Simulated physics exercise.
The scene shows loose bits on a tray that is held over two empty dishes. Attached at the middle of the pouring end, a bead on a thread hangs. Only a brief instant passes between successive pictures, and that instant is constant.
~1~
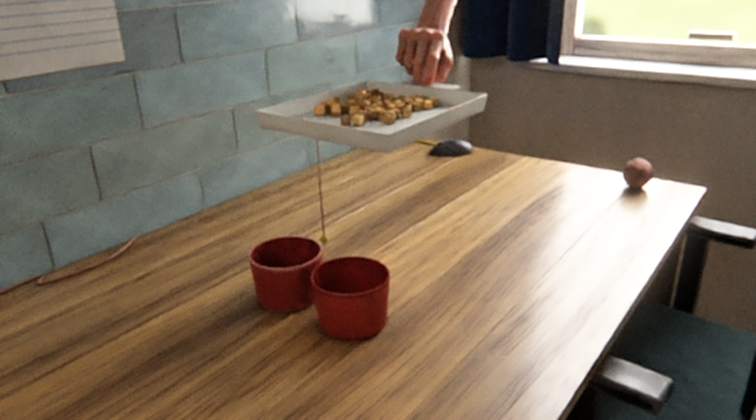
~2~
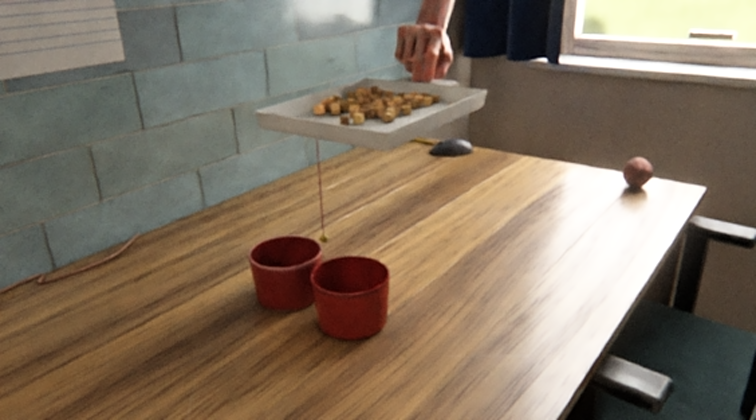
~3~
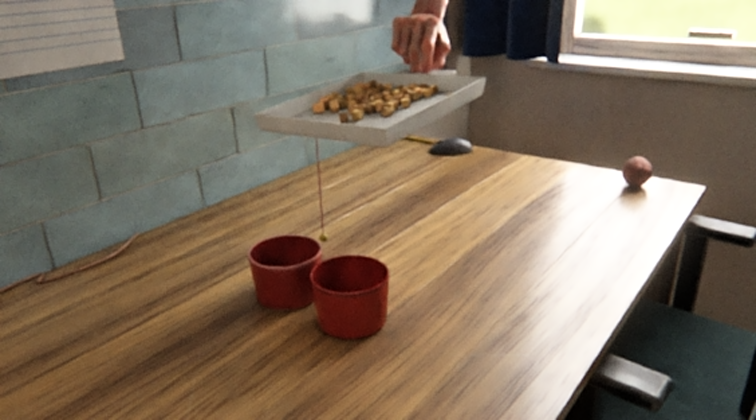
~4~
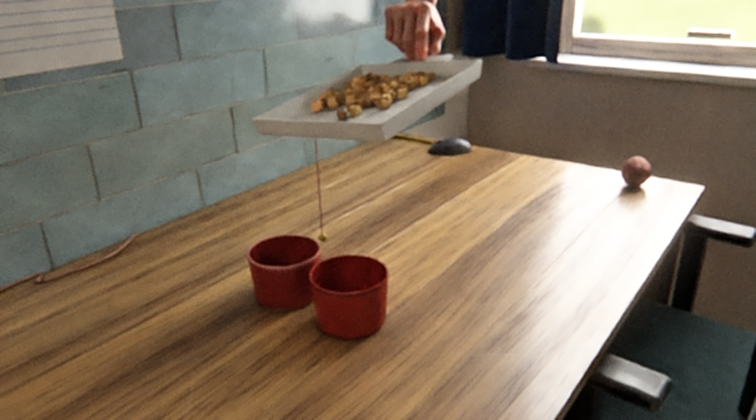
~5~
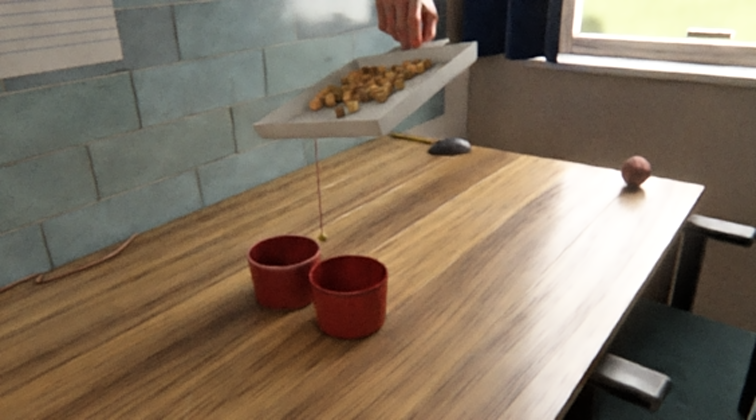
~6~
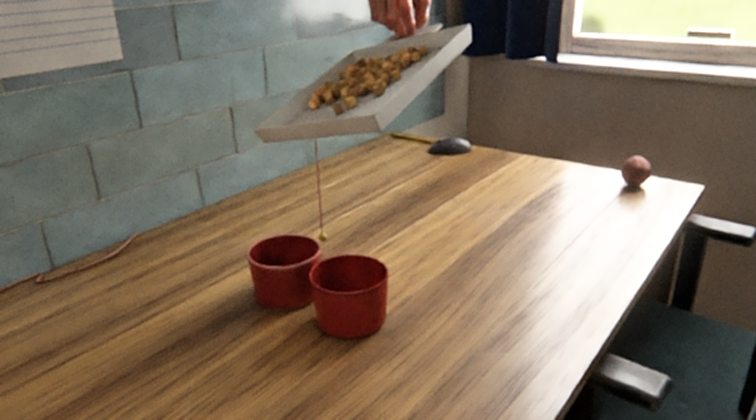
In the video, a hand holds a white tray of small wooden cubes above two empty red dishes on a wooden table, then gradually raises the far side, tilting the tray toward its near left corner as a bead hangs below.
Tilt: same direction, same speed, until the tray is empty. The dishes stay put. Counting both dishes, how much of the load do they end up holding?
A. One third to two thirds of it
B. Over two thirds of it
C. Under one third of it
C.
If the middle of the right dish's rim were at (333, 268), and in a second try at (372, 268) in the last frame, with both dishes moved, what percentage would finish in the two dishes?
Some 40 percent in the first case, 20 percent in the second.
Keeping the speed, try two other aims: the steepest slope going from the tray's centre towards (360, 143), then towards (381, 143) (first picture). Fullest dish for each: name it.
Case 1 - the one at right; case 2 - the one at right.
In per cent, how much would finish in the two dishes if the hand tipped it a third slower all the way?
About 20 %.
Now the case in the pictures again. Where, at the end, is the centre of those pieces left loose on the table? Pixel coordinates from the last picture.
Approximately (235, 265).
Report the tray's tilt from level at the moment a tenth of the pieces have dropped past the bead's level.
85°.
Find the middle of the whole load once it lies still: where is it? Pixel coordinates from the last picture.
Once nothing moves, the middle sits near (245, 273).
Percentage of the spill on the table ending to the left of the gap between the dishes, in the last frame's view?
Some 90 %.
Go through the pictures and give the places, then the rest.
The first picture shows corners of the pouring end at (259, 110) and (387, 133), level; middle of the load at (378, 106), small wooden cubes; left dish at (261, 284); right dish at (326, 311); bead on its thread at (324, 239).
The second picture shows corners of the pouring end at (259, 111) and (386, 131), level; middle of the load at (378, 104).
The third picture shows corners of the pouring end at (258, 113) and (384, 127), tipped barely, lowest at the left corner; middle of the load at (376, 98).
The fourth picture shows corners of the pouring end at (256, 118) and (381, 122), tipped a little, lowest at the left corner; middle of the load at (374, 91).
The fifth picture shows corners of the pouring end at (256, 123) and (377, 117), tipped clearly, lowest at the left corner; middle of the load at (371, 84).
The sixth picture shows corners of the pouring end at (257, 128) and (373, 113), tipped clearly, lowest at the left corner; middle of the load at (368, 77); left dish at (260, 283); right dish at (325, 309).
Soon, tray tipped steeply; nearly all on the tray; a small part in the air.
A while on, tray tipped past a quarter turn; most on the tray; a stray few in the left dish; a small part outside both.
Towards the end, tray tipped past a quarter turn; about a quarter in the left dish; most outside both.
Finally, tray tipped past a quarter turn; none in the right dish; about a quarter in the left dish; most outside both.
